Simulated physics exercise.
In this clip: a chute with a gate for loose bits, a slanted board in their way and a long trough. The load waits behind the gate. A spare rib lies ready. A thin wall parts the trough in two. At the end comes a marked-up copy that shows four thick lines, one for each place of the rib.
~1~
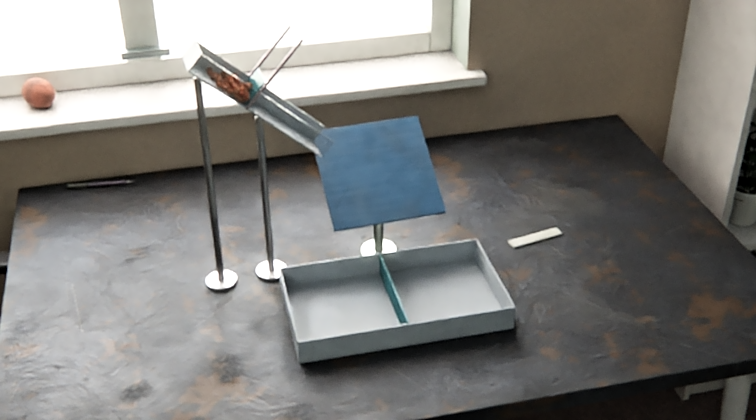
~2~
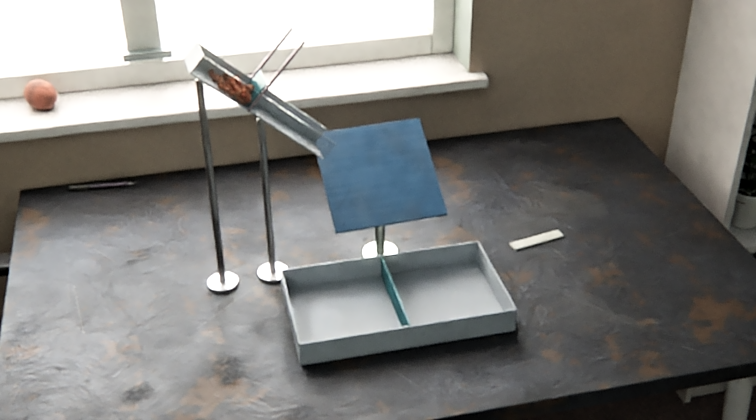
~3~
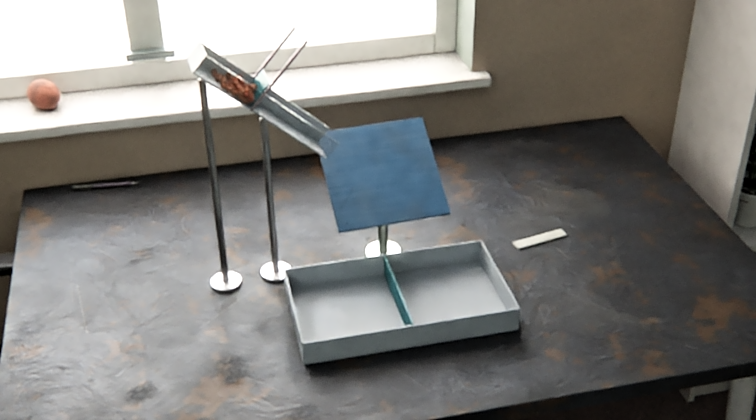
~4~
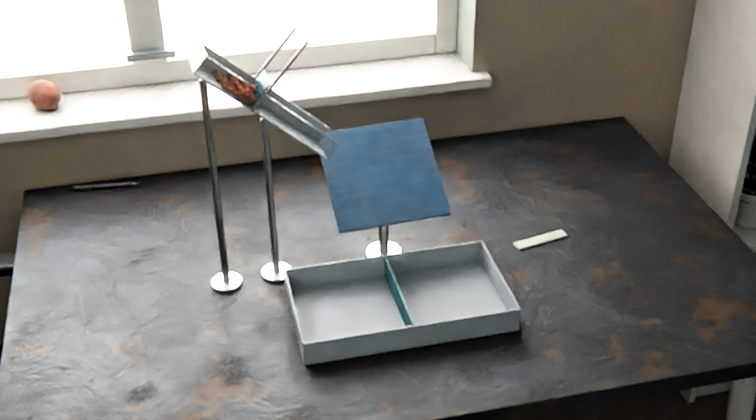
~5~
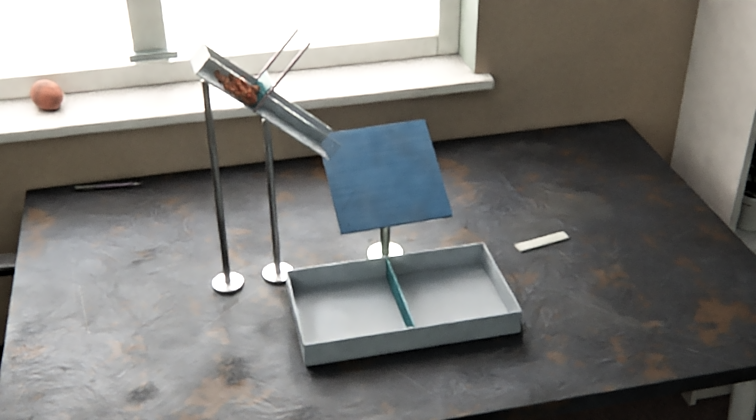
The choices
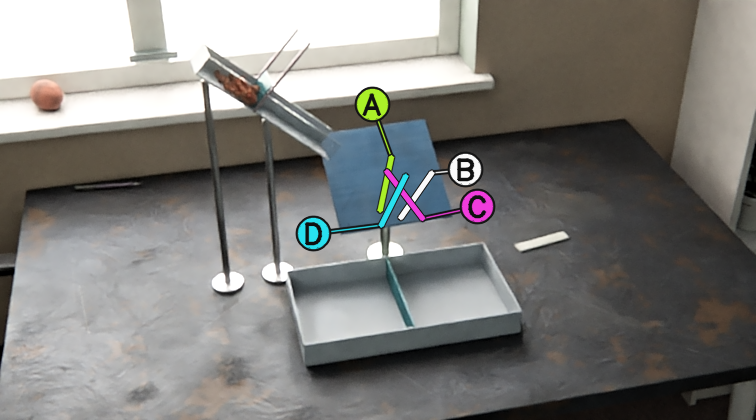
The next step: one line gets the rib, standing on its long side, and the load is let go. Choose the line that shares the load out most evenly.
Choose B.
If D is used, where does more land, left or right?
The left half.
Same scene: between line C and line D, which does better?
C.
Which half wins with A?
More lands on the left.
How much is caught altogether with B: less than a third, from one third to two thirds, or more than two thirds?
More than two thirds.
On the marked copy, line A from (391, 157) to (380, 210); line B from (431, 173) to (400, 217); line C from (386, 171) to (422, 218); line D from (405, 176) to (381, 225).
With A, of what is caught, almost all in the left half, just a few in the right.
With B, of what is caught, roughly half in the left half, roughly half in the right.
With C, of what is caught, about a tenth in the left half, the larger part in the right.
With D, of what is caught, almost all in the left half, just a few in the right.
